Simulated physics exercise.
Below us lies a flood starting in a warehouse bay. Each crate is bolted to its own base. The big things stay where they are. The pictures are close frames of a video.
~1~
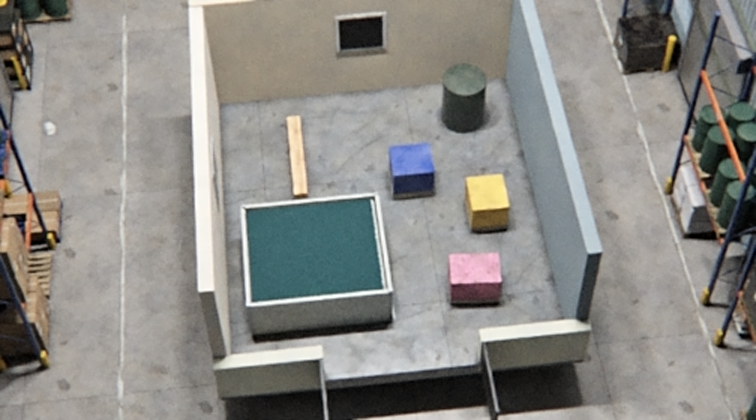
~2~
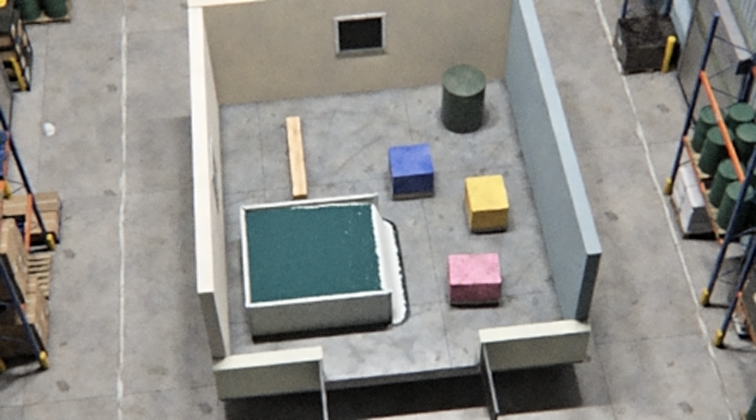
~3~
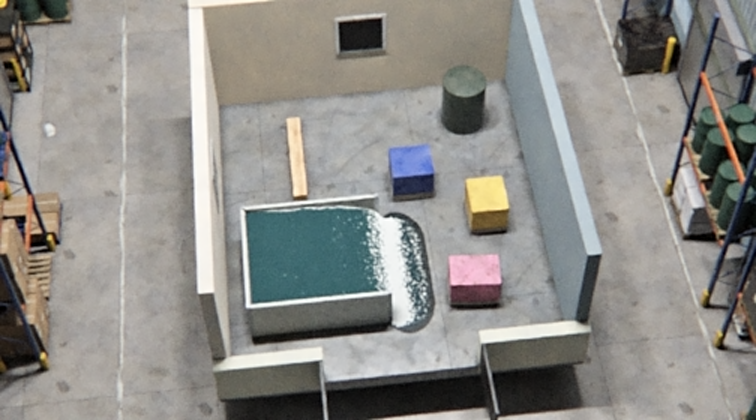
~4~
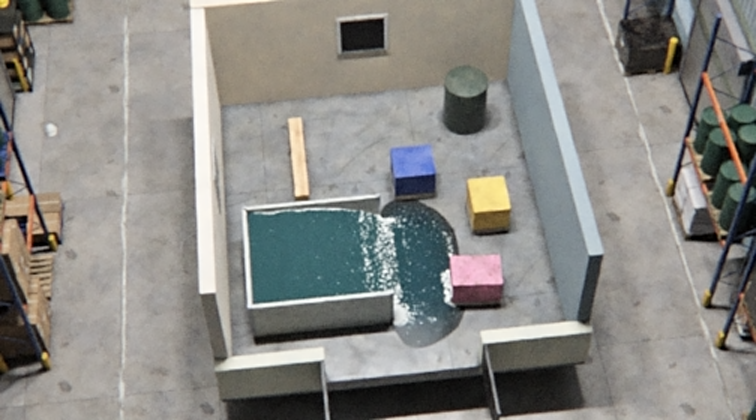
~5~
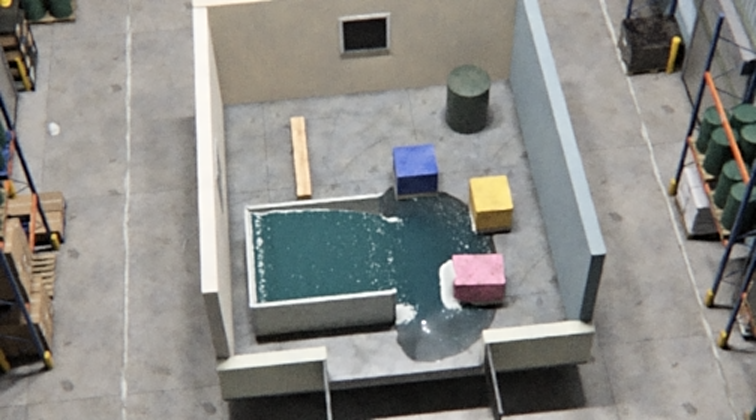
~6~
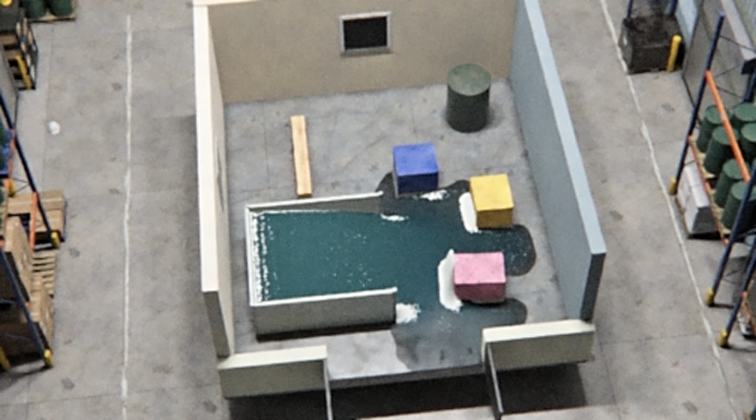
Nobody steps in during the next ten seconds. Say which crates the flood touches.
In the end: The pink crate gets wet; the yellow crate gets wet; the blue crate gets wet.
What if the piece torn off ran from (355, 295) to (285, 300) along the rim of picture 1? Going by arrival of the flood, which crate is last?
It is the yellow crate.
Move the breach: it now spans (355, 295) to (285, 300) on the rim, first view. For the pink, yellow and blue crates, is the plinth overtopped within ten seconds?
In short: The pink one escapes it, the yellow one remains dry, the blue one is safe.
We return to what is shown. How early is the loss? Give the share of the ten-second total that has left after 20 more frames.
Near 45 in a hundred.
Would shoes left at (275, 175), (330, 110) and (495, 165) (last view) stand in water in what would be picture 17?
One after the other: Not flooded, clear, awash.
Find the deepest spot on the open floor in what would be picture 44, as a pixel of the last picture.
I would point to (223, 104).
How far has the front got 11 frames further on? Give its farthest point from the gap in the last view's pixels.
Roughly at (501, 78).
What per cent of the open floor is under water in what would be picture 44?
Close to 95 %.
A moment on, water covers 35 % of the floor; the pink crate water round its plinth, the yellow crate water round its plinth, the blue crate water round its plinth.
Next, water covers 45 % of the floor; the pink crate water round its plinth, the yellow crate water round its plinth, the blue crate water round its plinth.
Then, water covers 60 % of the floor; the pink crate water round its plinth, the yellow crate water round its plinth, the blue crate water round its plinth.
Later, water covers 95 % of the floor; the pink crate water round its plinth, the yellow crate water round its plinth, the blue crate water round its plinth.
In the end, water covers 100 % of the floor; the pink crate was topped, the yellow crate was topped, the blue crate was topped.
